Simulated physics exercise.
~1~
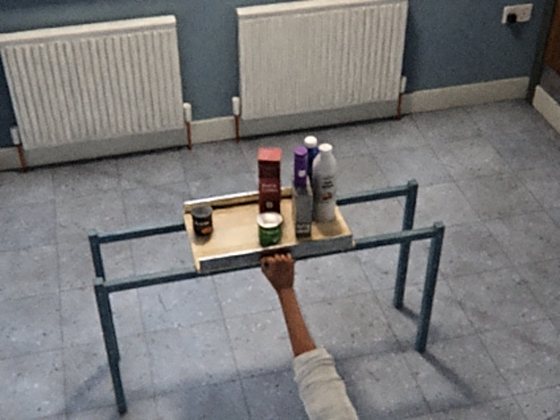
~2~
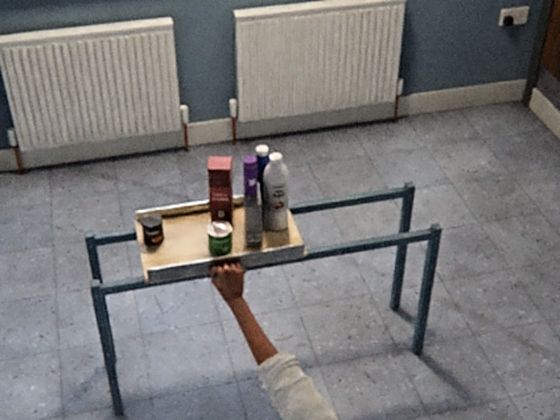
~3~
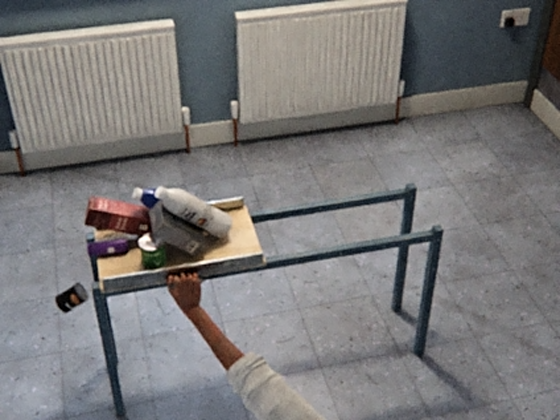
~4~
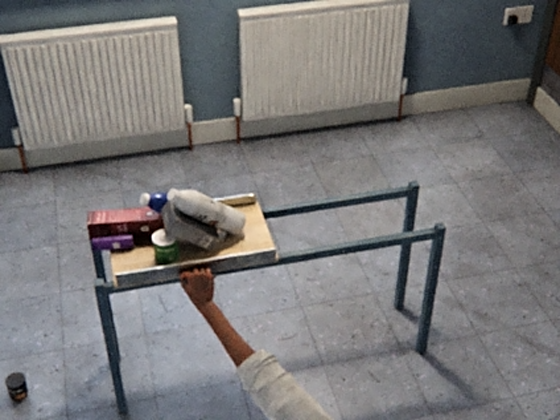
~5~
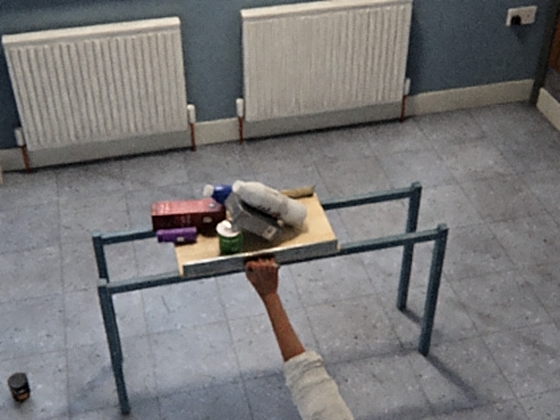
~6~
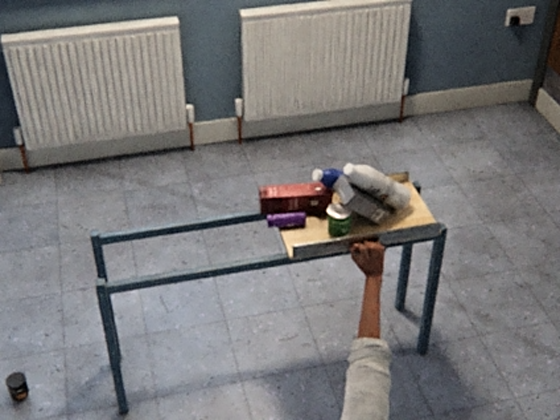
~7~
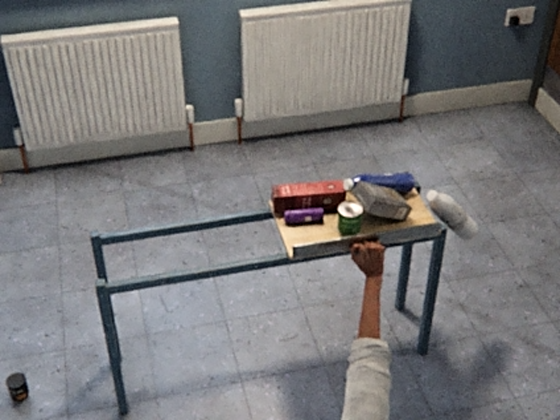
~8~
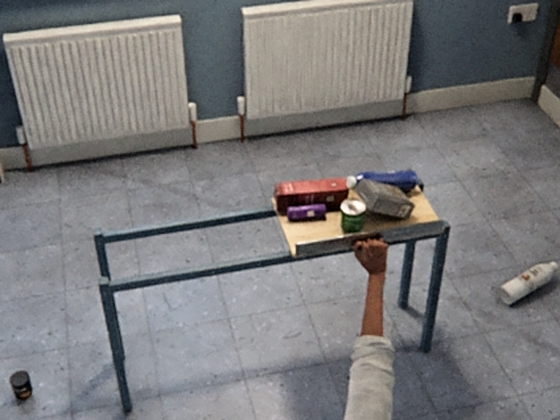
In a room with a grey tiled floor and two white radiators, a hand grips a wooden tray of upright bottles, cartons and tins on a blue metal frame. The hand slides the tray left to the end of the rails, where the taller items topple and a black tin drops off to the floor. It then moves the tray back across to the right end. There a white bottle tips over the edge and lands on the floor. The red carton, purple container, blue bottle and grey packet lie toppled, while the green tin stays upright.
